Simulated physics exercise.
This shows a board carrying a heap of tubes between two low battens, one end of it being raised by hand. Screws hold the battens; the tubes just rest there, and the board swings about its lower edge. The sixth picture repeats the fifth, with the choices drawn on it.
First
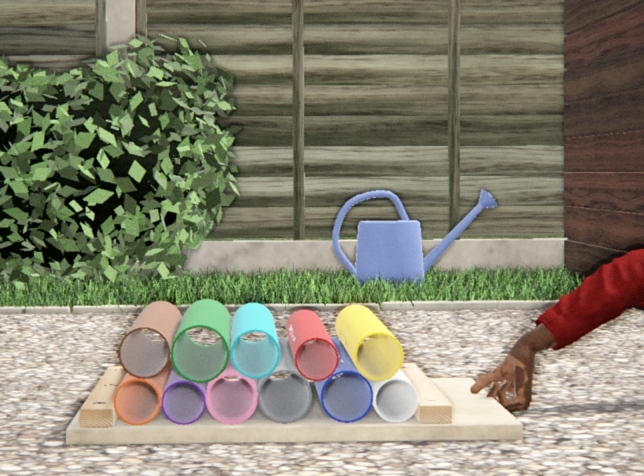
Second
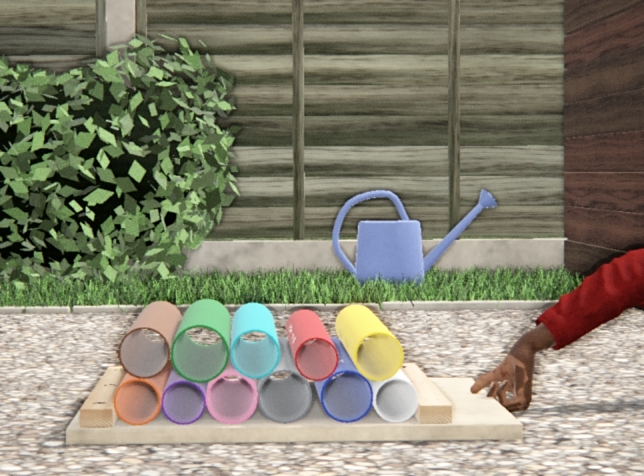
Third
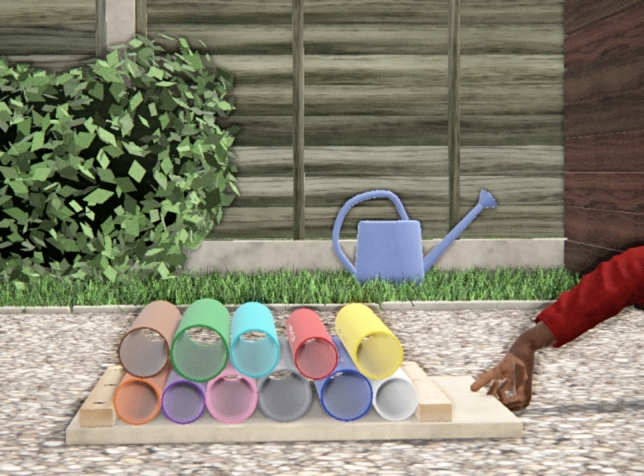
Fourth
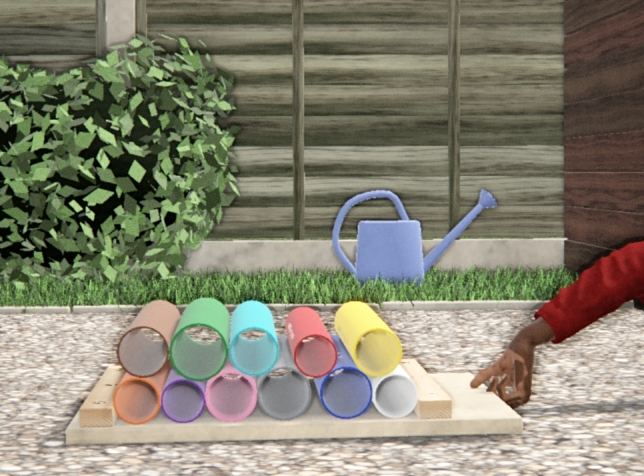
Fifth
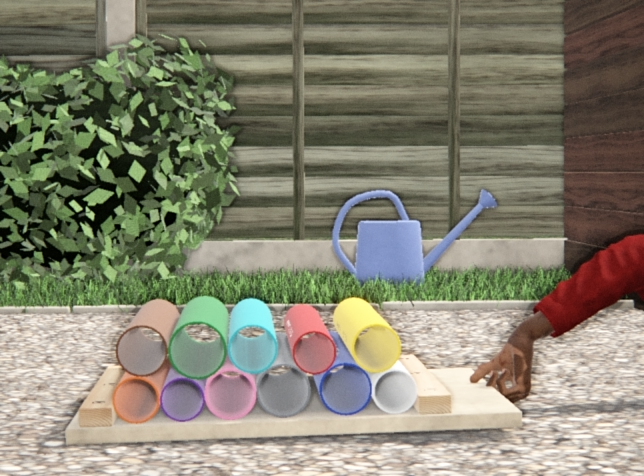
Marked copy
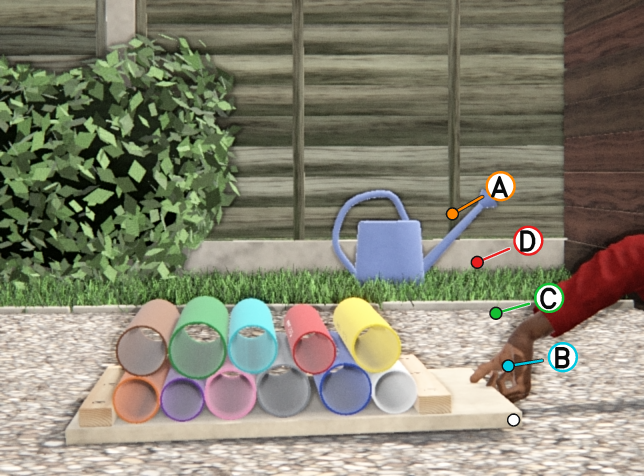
A hand at the right slightly lifts one end of a board holding stacked colourful tubes.
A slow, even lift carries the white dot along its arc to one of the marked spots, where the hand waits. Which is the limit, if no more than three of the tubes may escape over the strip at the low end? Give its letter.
A is the limit.
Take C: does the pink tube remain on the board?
Yes.
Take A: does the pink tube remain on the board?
The pink tube: Yes.
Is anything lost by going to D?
Yes.
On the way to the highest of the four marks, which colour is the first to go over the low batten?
It is the brown one.
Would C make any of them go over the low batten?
Yes.
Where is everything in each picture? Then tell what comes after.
The first picture shows grey tube (284, 397); blue tube (347, 397); white tube (396, 400).
The second picture shows white tube (396, 400); turquoise tube (255, 354).
The third picture shows board (290, 398); white tube (396, 398); yellow tube (378, 354); brown tube (144, 353).
The fourth picture shows board (290, 397); orange tube (137, 401); purple tube (183, 401).
The fifth picture shows board (290, 394); orange tube (136, 400); purple tube (183, 400).
On the copy, A at (453, 214); B at (508, 366); C at (496, 313); D at (477, 262); the white dot at (513, 420).
On A. First, board at 17°.
Then, board at 30°.
Finally, board at 30°, three over the low batten (turquoise, green, brown).
By contrast, B one over the low batten (brown); C one over the low batten (brown); D two over the low batten (green, brown).
